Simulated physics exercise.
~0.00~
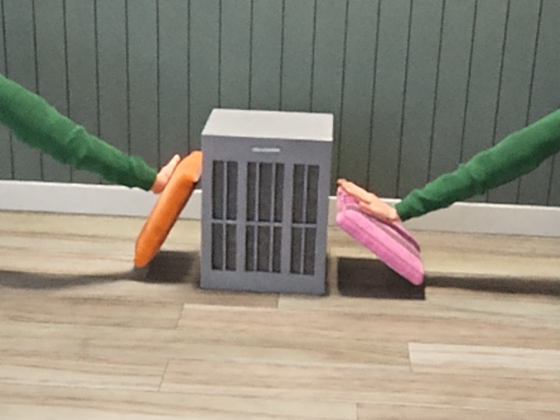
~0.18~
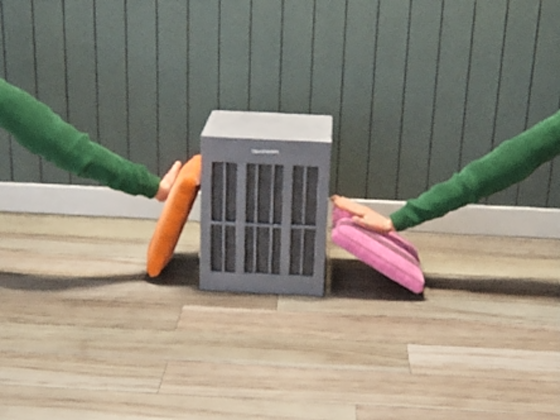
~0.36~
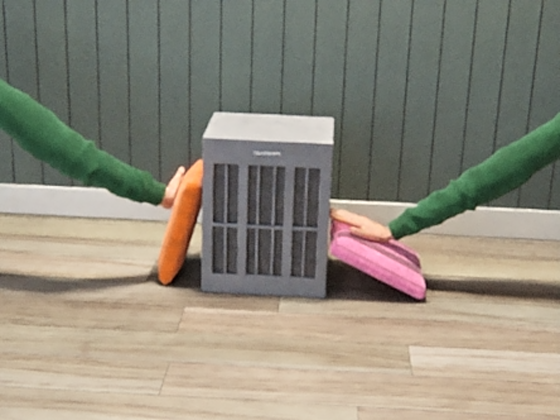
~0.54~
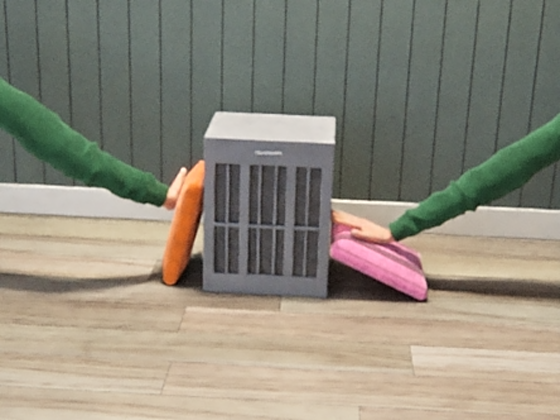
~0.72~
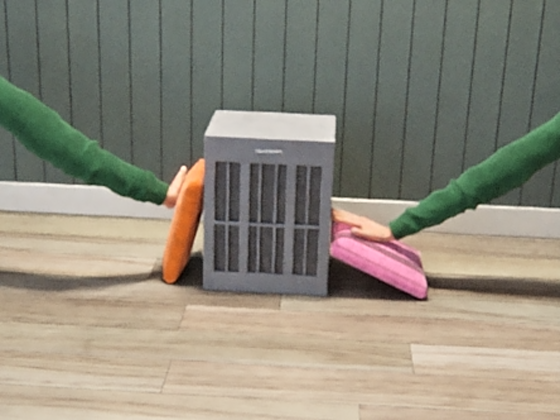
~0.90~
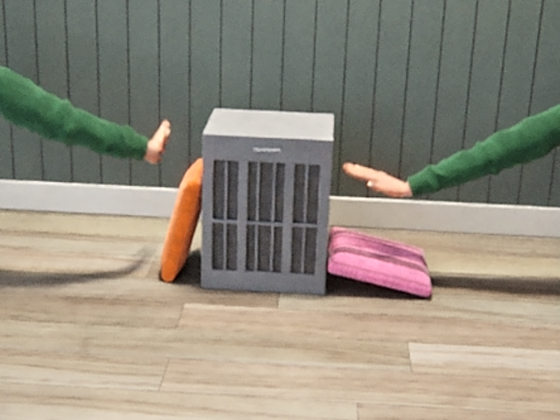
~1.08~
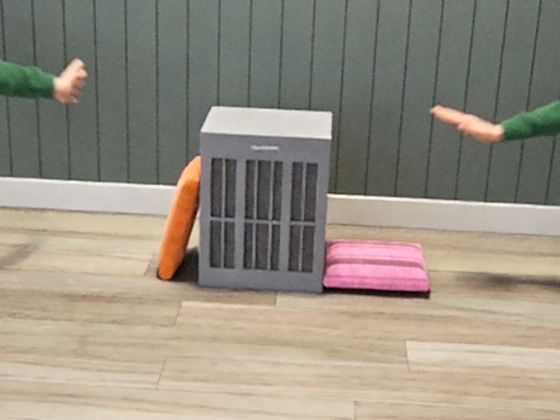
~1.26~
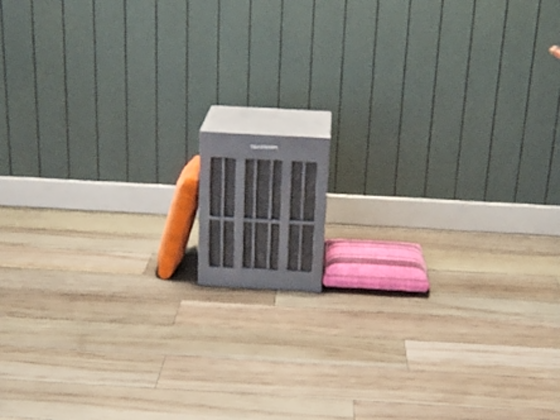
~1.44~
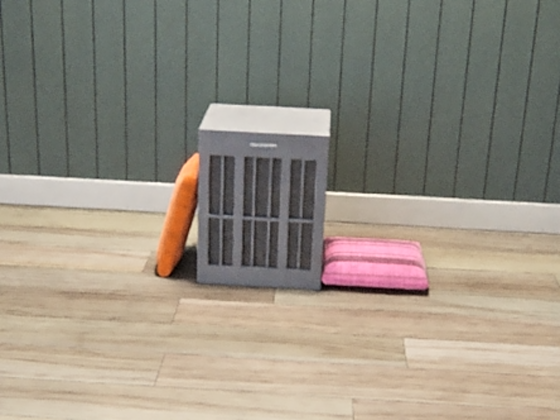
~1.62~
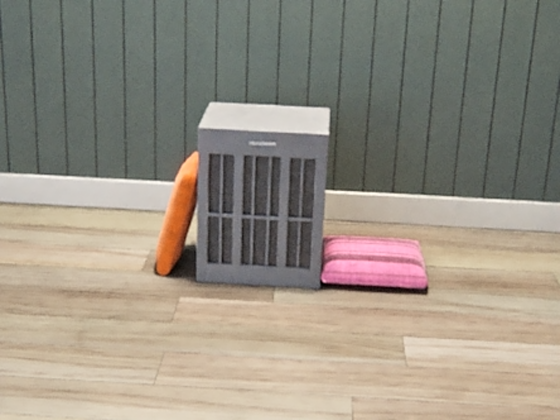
Two hands lean cushions against a grey crate; the orange stays up, the pink slumps flat.
